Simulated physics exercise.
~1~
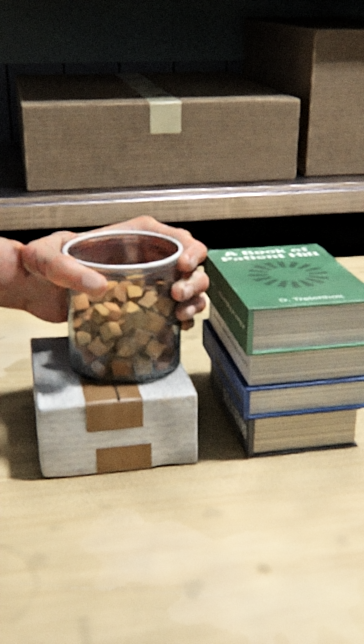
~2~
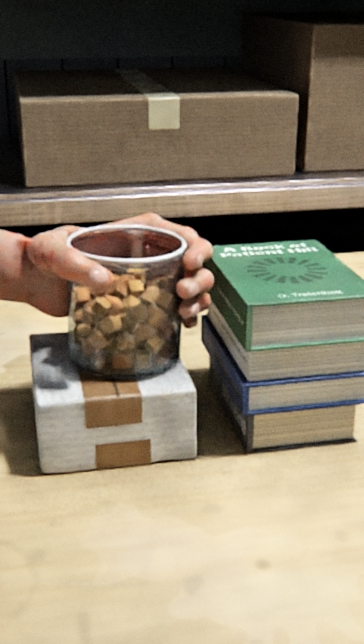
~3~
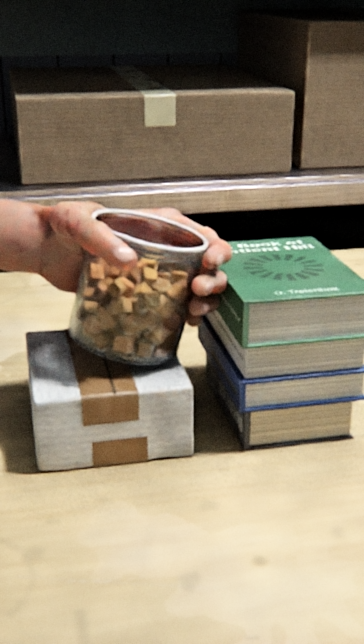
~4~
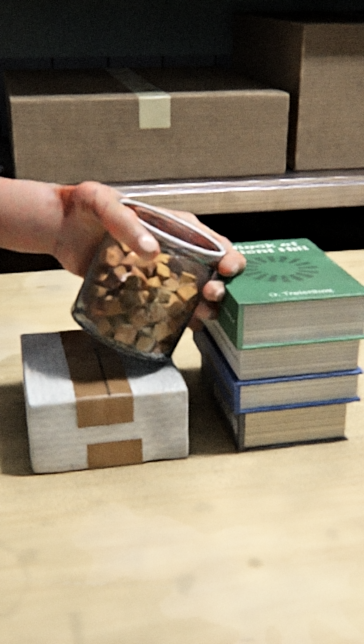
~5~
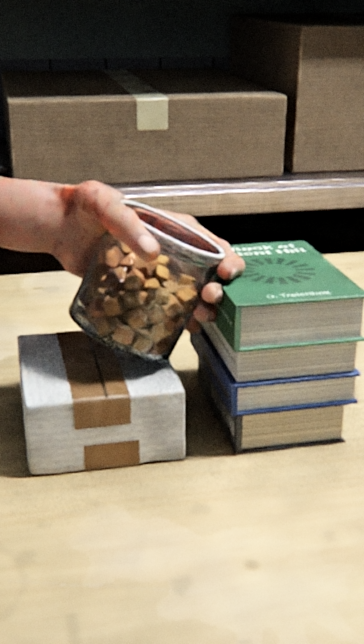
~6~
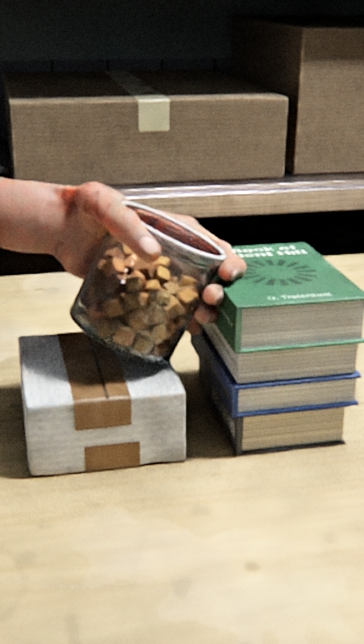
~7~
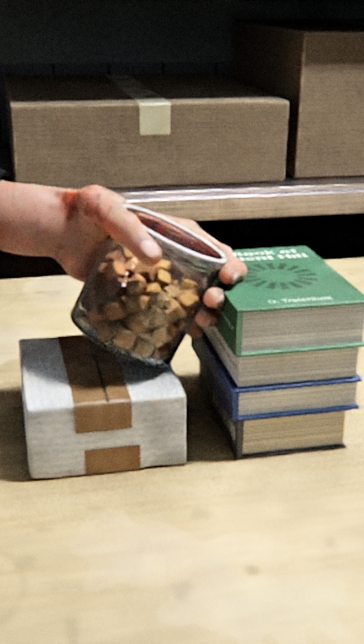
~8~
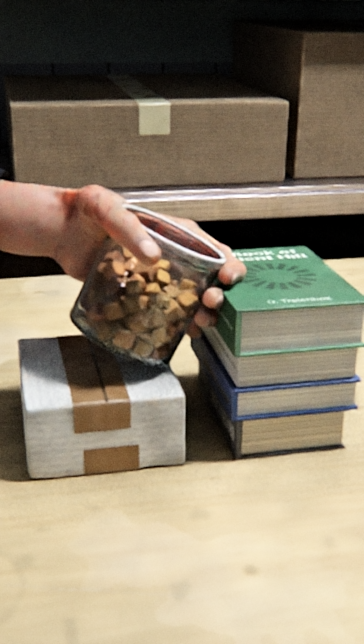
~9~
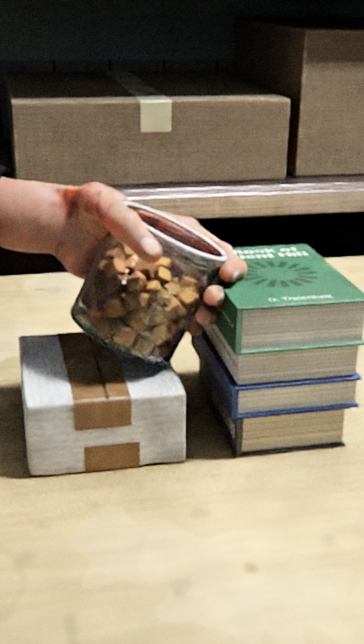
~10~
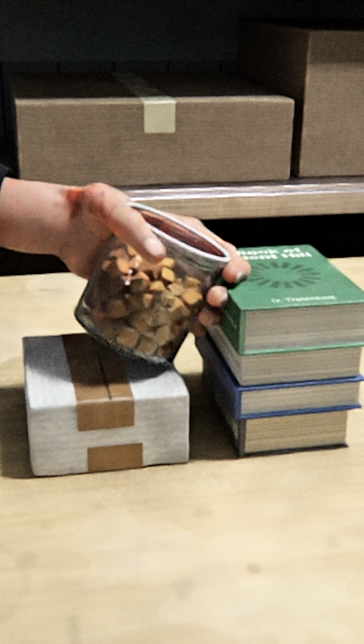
A clear jar filled with small orange-brown cubes stands upright on a pale box wrapped with brown tape, held by a hand reaching in from the left. Beside it on the wooden counter is a stack of books with a green one on top, and cardboard boxes sit on a shelf behind. The hand tips the jar to the right, shifting it slightly upward toward the books. The jar's rim comes to the edge of the stack, and the tilting stops. It stays leaning there, still held, with all the cubes inside.
